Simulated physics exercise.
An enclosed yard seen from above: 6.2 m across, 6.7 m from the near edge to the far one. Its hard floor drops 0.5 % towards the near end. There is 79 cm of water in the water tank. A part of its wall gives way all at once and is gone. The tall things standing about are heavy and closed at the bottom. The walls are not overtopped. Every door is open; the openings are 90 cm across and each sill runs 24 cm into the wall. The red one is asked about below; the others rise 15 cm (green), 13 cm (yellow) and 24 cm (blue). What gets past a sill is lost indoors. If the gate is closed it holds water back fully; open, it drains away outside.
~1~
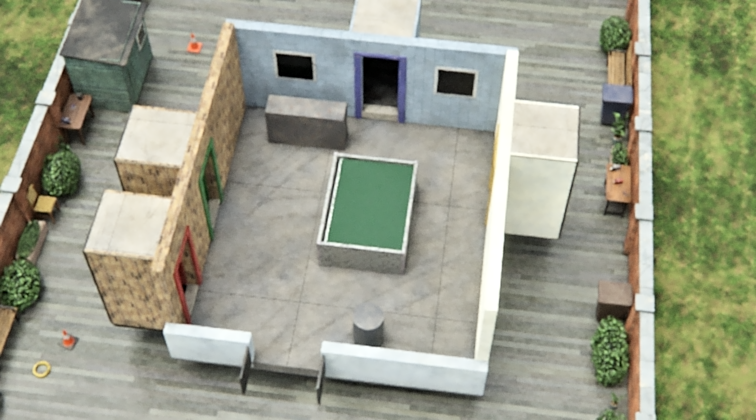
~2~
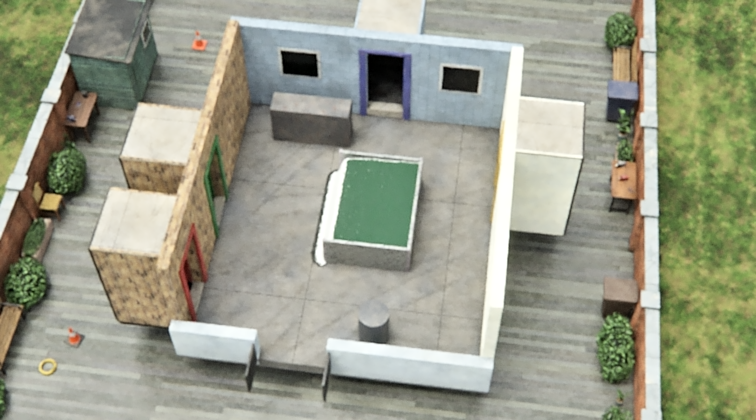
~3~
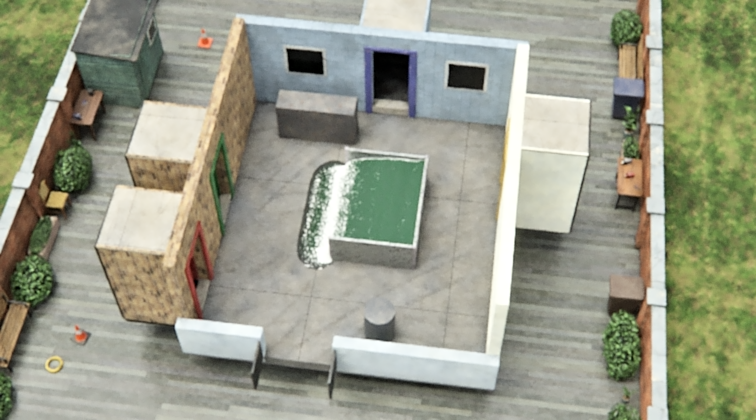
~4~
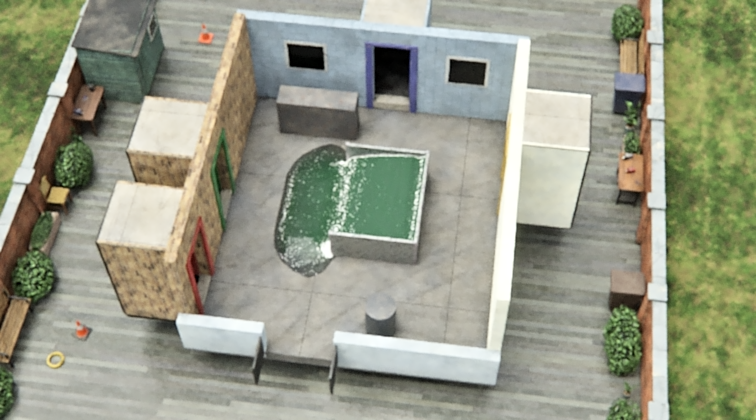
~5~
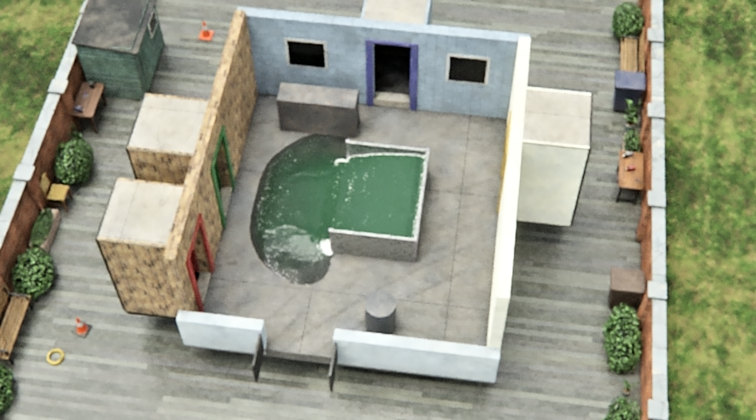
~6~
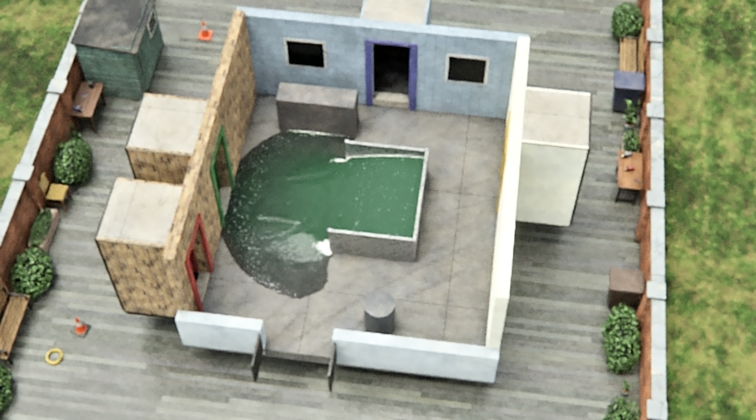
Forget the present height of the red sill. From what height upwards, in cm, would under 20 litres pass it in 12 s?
About 16 cm.
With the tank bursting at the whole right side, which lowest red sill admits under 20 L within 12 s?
About 10.0 cm.
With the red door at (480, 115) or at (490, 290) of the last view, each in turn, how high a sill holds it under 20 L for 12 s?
Roughly 7.5 and 8.0 cm.
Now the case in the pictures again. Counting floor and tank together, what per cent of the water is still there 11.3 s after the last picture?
Roughly 68 in a hundred.
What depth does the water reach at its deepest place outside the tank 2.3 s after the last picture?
About 36 cm.
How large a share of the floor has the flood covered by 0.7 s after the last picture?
About 35 per cent.
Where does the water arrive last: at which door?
The yellow one.
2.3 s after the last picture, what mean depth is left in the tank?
Roughly 13 cm on average.
Then, 0.7 s after the last picture water covers 35 % of the floor, deepest (50 cm) near (226, 213); 14 cm at the red door, 2 litres in over its 5 cm sill.
Then, 2.3 s after the last picture water covers 45 % of the floor, deepest (36 cm) near (256, 100); 12 cm at the red door, 65 litres in over its 5 cm sill.
Then, 11.3 s after the last picture water covers 100 % of the floor, deepest (14 cm) near (481, 365); 6 cm at the red door, 226 litres in over its 5 cm sill.
At the red door as built, the water peaked near 16 cm, 1.3 s after the last picture.
With a sill of 13 cm, 47 litres would have come in within the 12 s; with 17.5 cm, 13 litres. So under 20 litres takes about 16 cm.
